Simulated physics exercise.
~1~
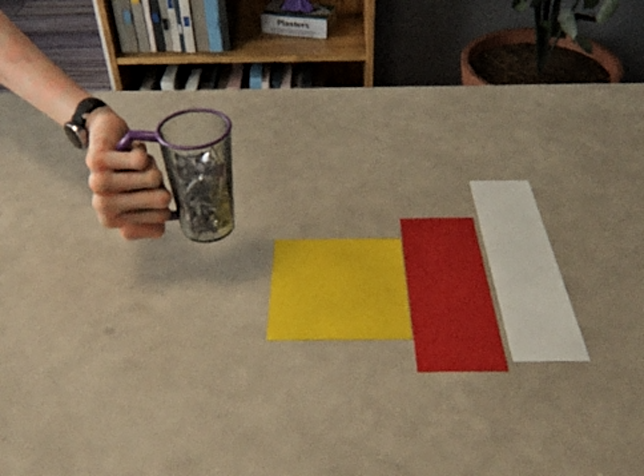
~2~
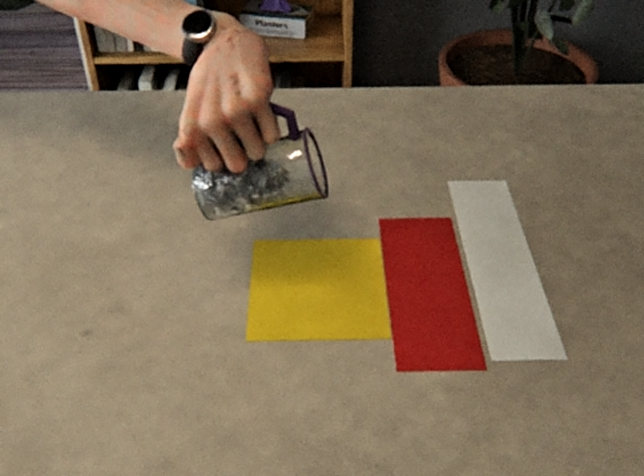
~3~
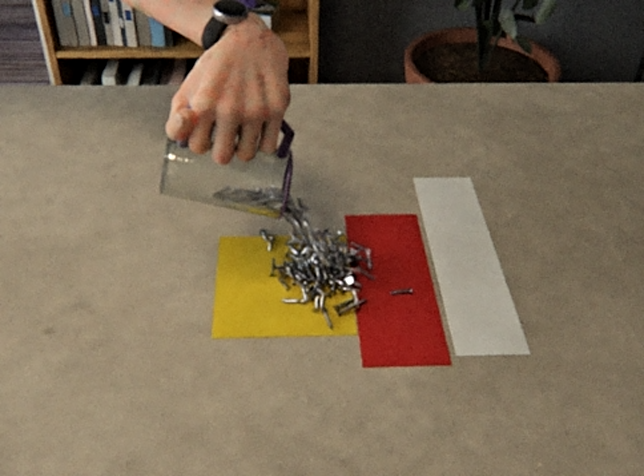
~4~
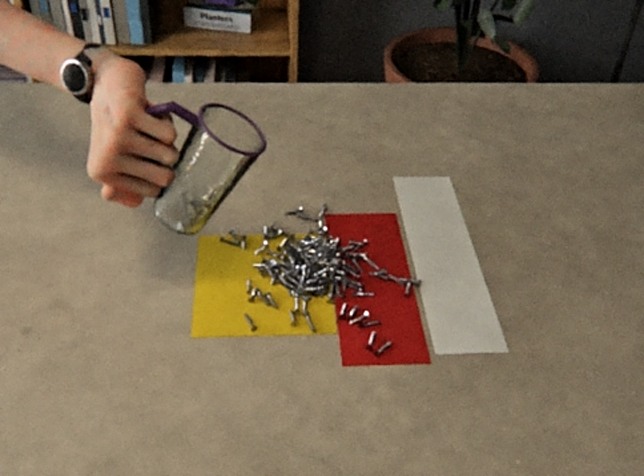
The clip opens with a hand holding a clear cup with a purple rim and handle, filled with small metal screws, to the left of yellow, red and white mats lying on a table. The hand moves the cup right and tips it onto its side above the yellow mat. As it tilts further, the screws spill out, piling up on the yellow mat and reaching the red one. The hand then turns the cup back partway, leaving it leaning. Most screws end on the yellow mat, with others on the red, a few outside and a few still in the cup, while the white mat stays empty.
